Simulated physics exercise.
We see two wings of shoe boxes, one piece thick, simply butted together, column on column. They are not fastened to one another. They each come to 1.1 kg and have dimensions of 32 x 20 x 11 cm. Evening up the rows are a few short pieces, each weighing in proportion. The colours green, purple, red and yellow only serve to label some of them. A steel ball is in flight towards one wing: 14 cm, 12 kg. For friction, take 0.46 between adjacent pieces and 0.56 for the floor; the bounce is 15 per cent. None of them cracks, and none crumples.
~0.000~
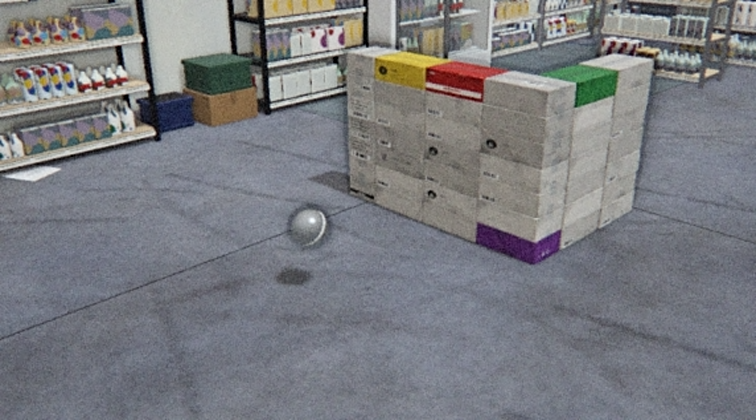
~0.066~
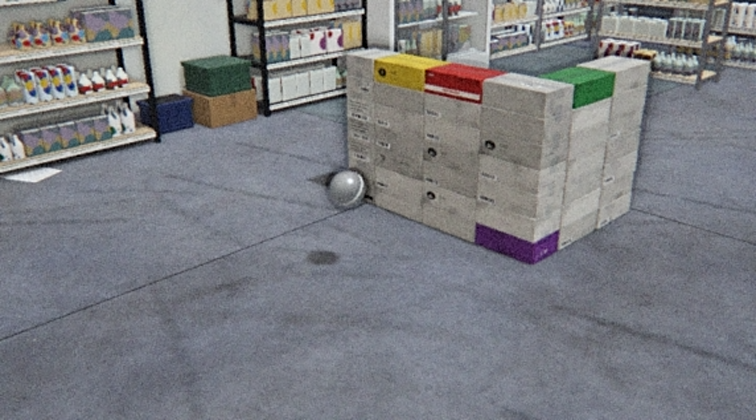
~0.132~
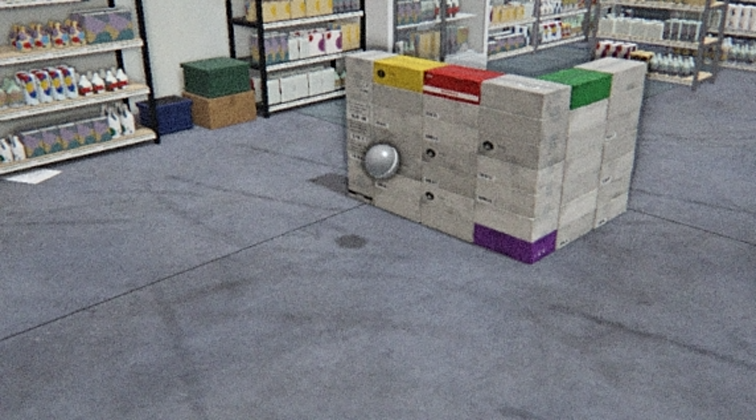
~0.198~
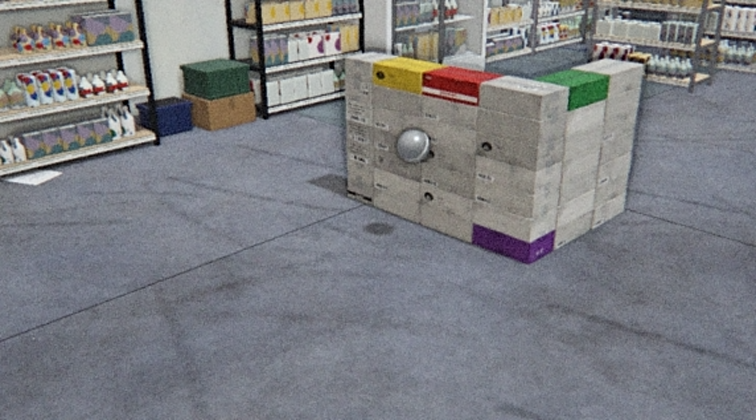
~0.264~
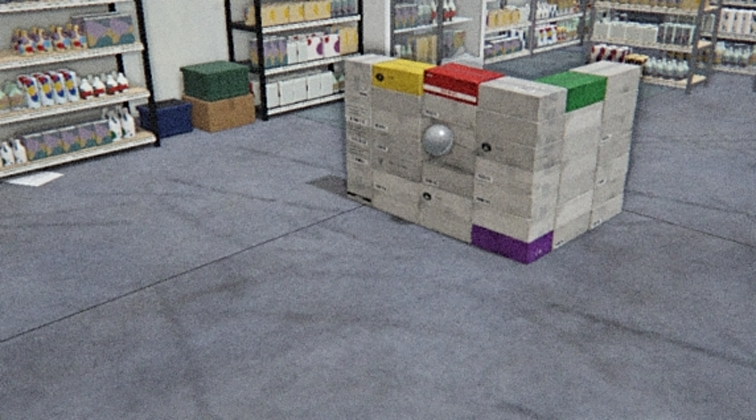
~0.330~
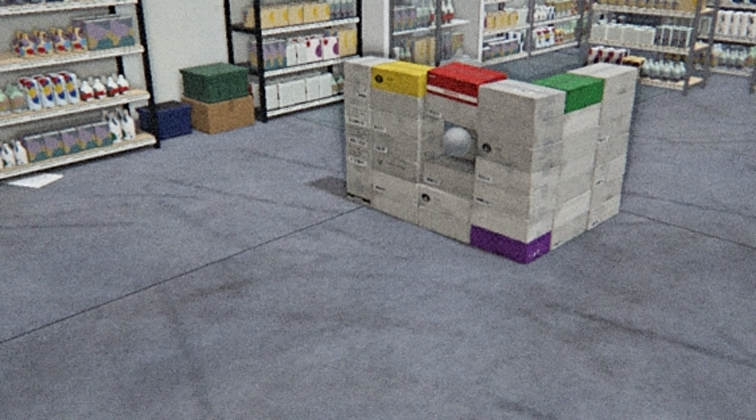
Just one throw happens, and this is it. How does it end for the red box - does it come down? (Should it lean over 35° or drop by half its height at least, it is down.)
The red box ends up down.
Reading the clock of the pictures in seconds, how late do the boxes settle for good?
That comes at about 1.0 s.
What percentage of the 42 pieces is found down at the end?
The share is about 10 in a hundred.
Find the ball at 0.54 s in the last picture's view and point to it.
Roughly (510, 171).
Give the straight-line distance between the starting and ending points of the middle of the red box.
I'd estimate near 56 cm.
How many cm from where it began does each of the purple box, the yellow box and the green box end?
Roughly purple 0 cm, yellow 0 cm, green 0 cm.
Around 0.42 s, ball still moving; 3 of the 42 boxes down; red box tipped 12°.
Around 0.54 s, ball still moving; 5 of the 42 boxes down; red box tipped 27°, 20 cm lower.
Around 0.76 s, ball still moving; 5 of the 42 boxes down; red box tipped 26°, 47 cm lower.
Finally (1.3 s), ball rolling away; 5 of the 42 boxes down; red box 54 cm lower; green box unmoved; purple box unmoved. Seen by the last camera, middles, red box near (480, 190), green box near (566, 93).
